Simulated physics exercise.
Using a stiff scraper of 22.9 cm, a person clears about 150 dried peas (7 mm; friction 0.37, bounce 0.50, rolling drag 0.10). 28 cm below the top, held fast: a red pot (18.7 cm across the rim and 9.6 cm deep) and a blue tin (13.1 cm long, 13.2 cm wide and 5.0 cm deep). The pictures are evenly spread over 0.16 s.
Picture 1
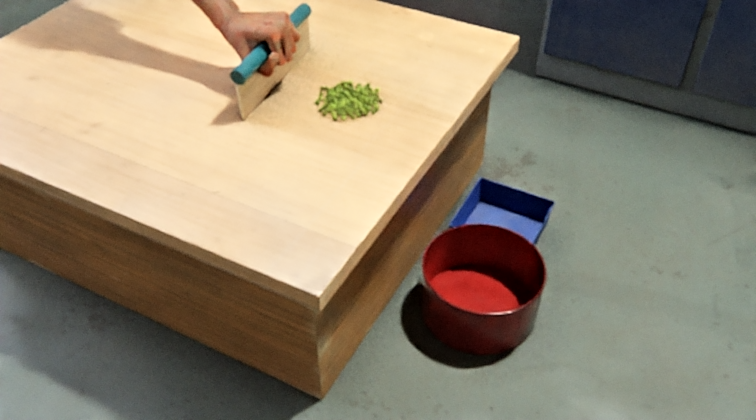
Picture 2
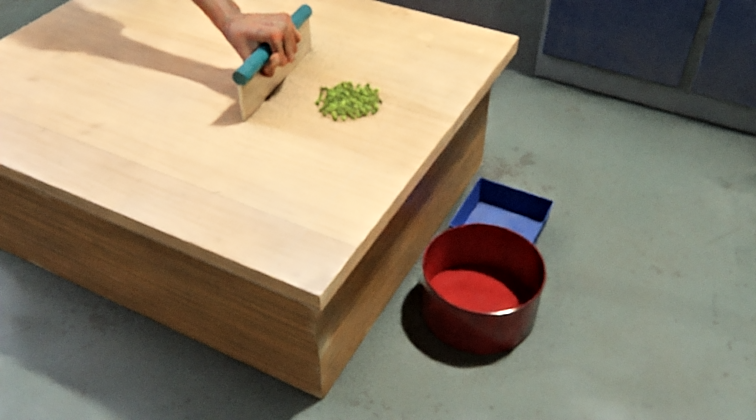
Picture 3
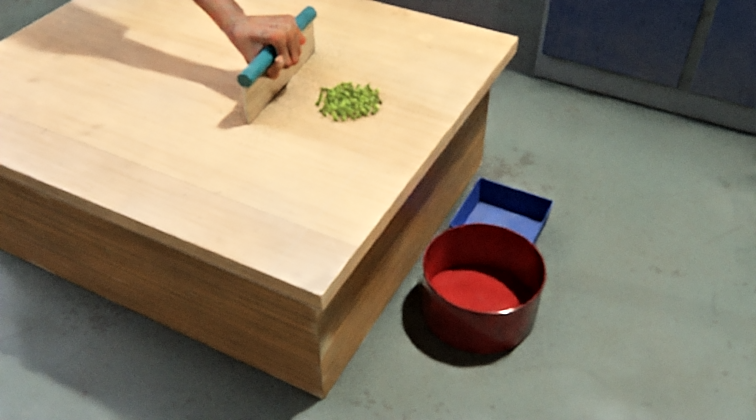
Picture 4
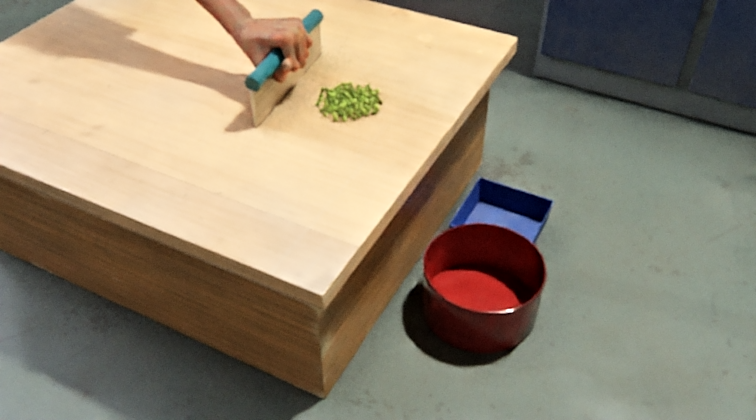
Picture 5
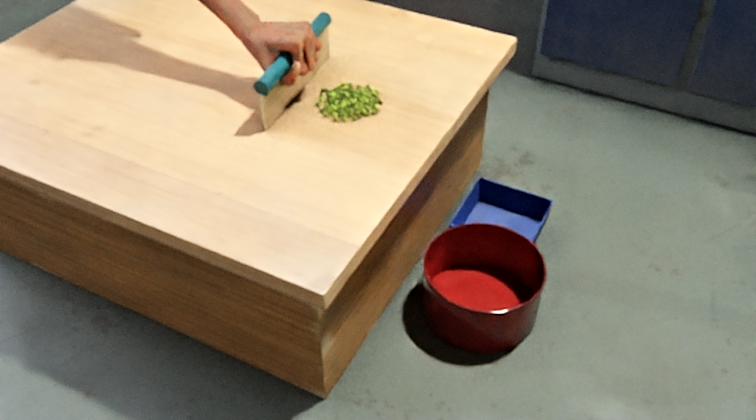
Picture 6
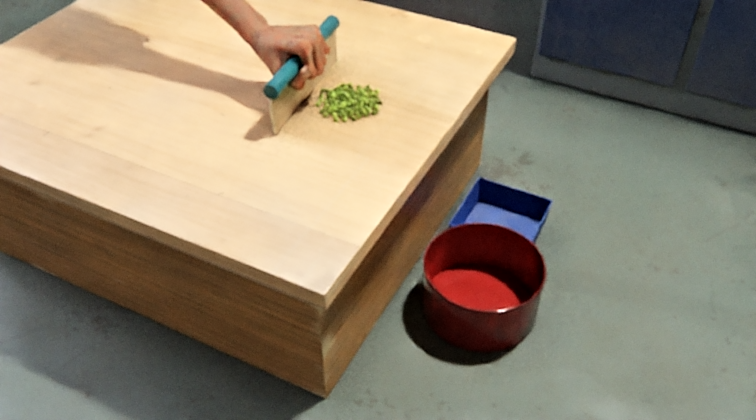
A hand holding a scraper with a teal handle slid it slowly a short way across a wooden tabletop, up close to a small green pile, while the red pot and blue tin stayed still below.
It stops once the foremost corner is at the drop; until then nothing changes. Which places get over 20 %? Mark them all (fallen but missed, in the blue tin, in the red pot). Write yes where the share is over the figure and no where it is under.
Missed: No; blue tin: Yes; red pot: Yes.
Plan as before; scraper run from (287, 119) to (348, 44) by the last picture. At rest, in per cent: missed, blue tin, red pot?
At rest, missed comes to 15, the blue tin to 20, and the red pot to 65.
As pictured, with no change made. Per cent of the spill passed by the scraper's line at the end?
0 %.
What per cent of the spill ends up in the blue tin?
Estimate: Close to 30 per cent.
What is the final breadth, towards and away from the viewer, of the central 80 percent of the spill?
Estimated width: Near 24 cm.
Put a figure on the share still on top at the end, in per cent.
Roughly 0 percent.
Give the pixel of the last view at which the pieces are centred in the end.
Somewhere near pixel (492, 284).
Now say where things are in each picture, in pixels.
The first picture shows scraper from (239, 90) to (306, 21); moved 0.0 cm; pieces shifted so far, 0; middle of the spill at (350, 99); red pot at (484, 266); blue tin at (503, 213).
The second picture shows scraper from (241, 91) to (307, 22); moved 0.3 cm; pieces shifted so far, 0; middle of the spill at (350, 100).
The third picture shows scraper from (246, 93) to (311, 24); moved 1.1 cm; pieces shifted so far, 0; middle of the spill at (350, 100).
The fourth picture shows scraper from (253, 97) to (318, 27); moved 2.4 cm; pieces shifted so far, 0; middle of the spill at (350, 100).
The fifth picture shows scraper from (263, 101) to (326, 30); moved 4.1 cm; pieces shifted so far, 0; middle of the spill at (351, 101).
The sixth picture shows scraper from (272, 104) to (334, 33); moved 5.8 cm; pieces shifted so far, 0; middle of the spill at (350, 101); red pot at (485, 265); blue tin at (502, 212).
Then, 0.25 s after the last picture, scraper 18 cm from its start, spill 14 cm wide; still on top 100 %.
Then, 0.49 s after the last picture, scraper 28 cm from its start, spill 20 cm wide; off the edge, not caught 30 %, still on top 70 %.
Then, 0.69 s after the last picture, scraper 28 cm from its start, spill 23 cm wide; red pot 60 %, blue tin 15 %, off the edge, not caught 20 %, still on top 5 %.
In the end, red pot 60 %, blue tin 30 %, fallen but missed 10 %, still on top 0 %.
